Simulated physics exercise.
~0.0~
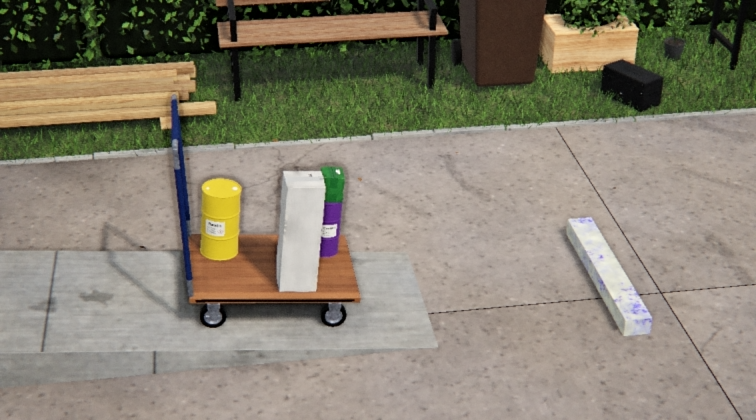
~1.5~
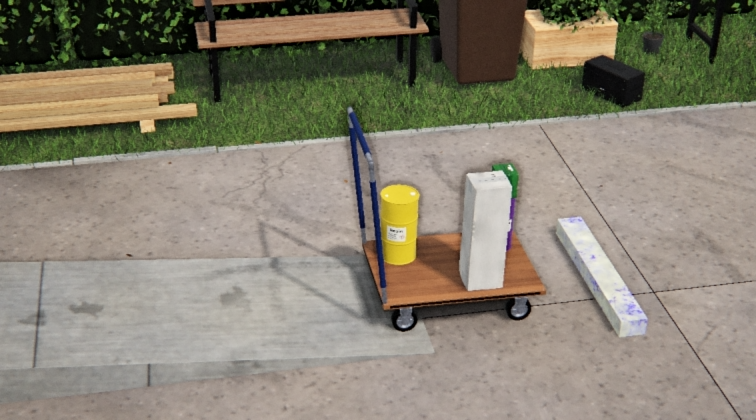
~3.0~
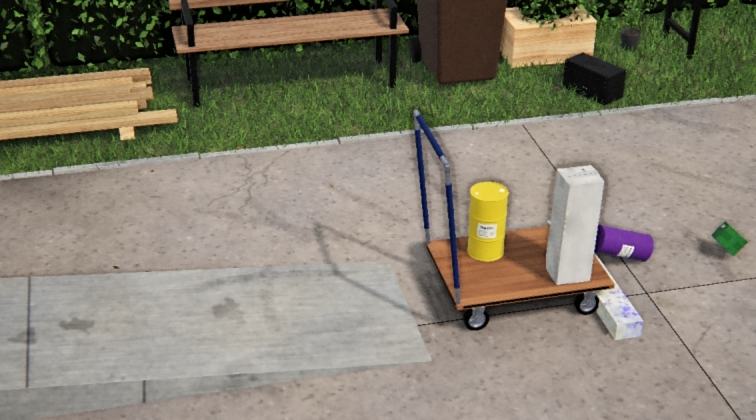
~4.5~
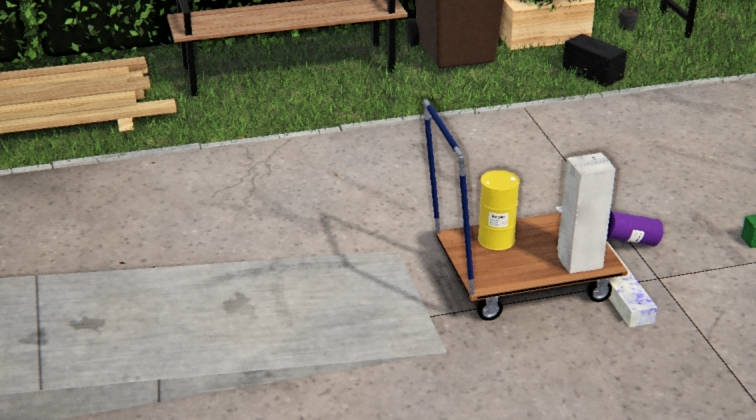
Flat trolley rolling right into a pale kerb, its purple canister toppling off and green box tumbling away, yellow canister and white box still standing.
